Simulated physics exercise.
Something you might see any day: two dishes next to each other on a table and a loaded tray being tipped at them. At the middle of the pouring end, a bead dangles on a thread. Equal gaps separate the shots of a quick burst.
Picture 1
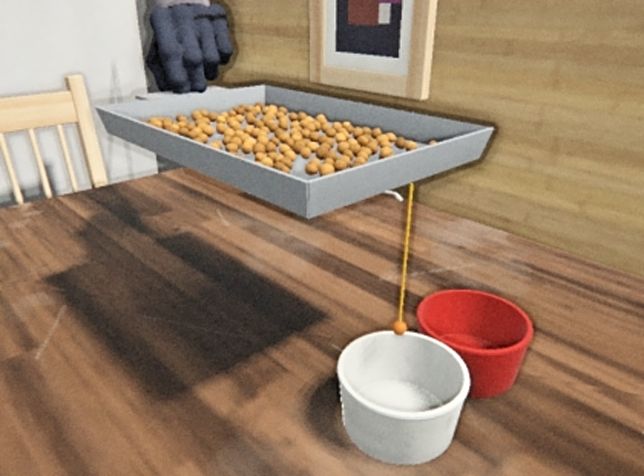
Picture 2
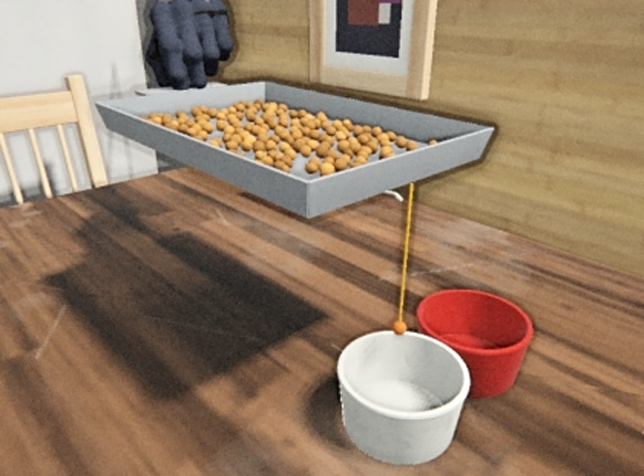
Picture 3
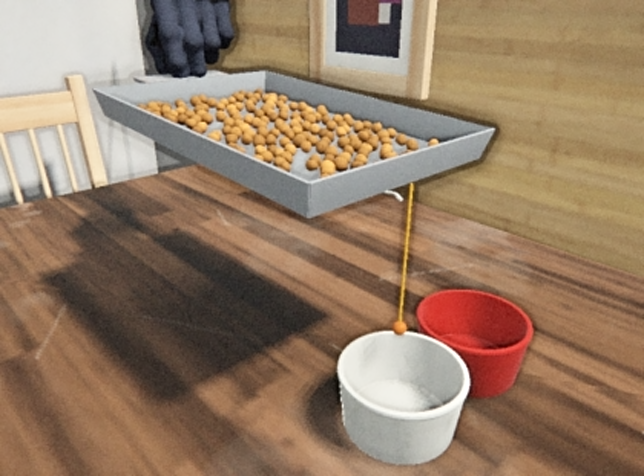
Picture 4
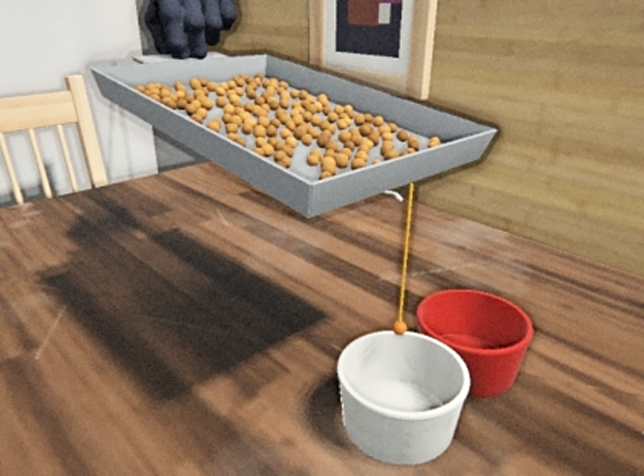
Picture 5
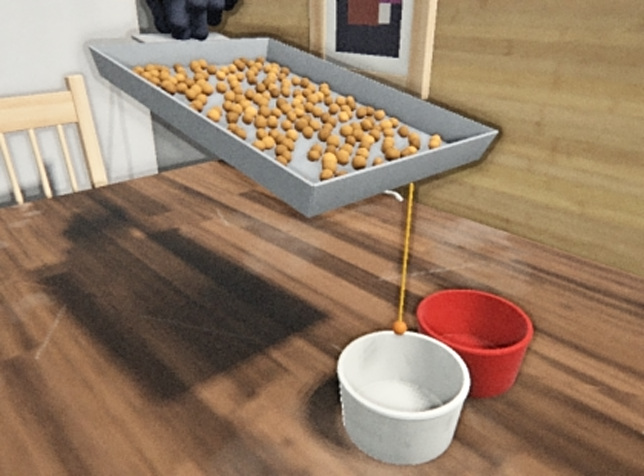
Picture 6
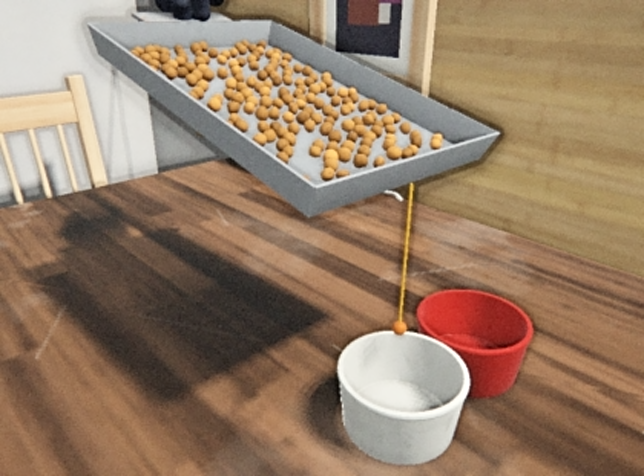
On a wooden table, a white dish and a red dish sit below a grey tray of roasted chickpeas, with an orange bead hanging from its near end. A dark gloved hand is at the far end as that end rises steadily, slanting the tray a little, while the chickpeas spread slightly apart.
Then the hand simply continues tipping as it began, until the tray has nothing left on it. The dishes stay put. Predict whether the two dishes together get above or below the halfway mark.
Below.
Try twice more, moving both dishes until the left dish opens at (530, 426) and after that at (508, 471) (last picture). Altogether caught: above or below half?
Catch, run one: Below the halfway mark; run two: Below the halfway mark.
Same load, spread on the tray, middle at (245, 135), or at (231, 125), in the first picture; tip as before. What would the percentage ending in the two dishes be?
First case: Close to 40 %; second case: Close to 40 %.
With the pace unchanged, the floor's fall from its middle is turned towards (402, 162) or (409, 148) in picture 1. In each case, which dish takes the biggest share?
The right-side dish, then the right-side dish.
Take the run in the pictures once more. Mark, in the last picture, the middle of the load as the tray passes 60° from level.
The middle of the pieces sits at roughly (400, 131).
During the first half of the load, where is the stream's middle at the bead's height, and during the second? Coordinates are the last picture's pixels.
First close to (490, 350), next close to (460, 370).
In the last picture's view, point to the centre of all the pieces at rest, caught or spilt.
Near (484, 441).
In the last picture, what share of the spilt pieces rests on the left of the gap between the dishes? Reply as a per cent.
Left share: Some 20 per cent.
Soon after the last picture, tray tipped steeply; nearly all on the tray; a stray few in the air.
A little later, tray tipped past a quarter turn; nearly all on the tray; a stray few in the right dish; a small part outside both; a stray few in the air.
Later still, tray tipped past a quarter turn; about a quarter in the left dish; a small part in the right dish; about two thirds outside both.
At rest, tray tipped past a quarter turn; about a quarter in the left dish; a small part in the right dish; about two thirds outside both.
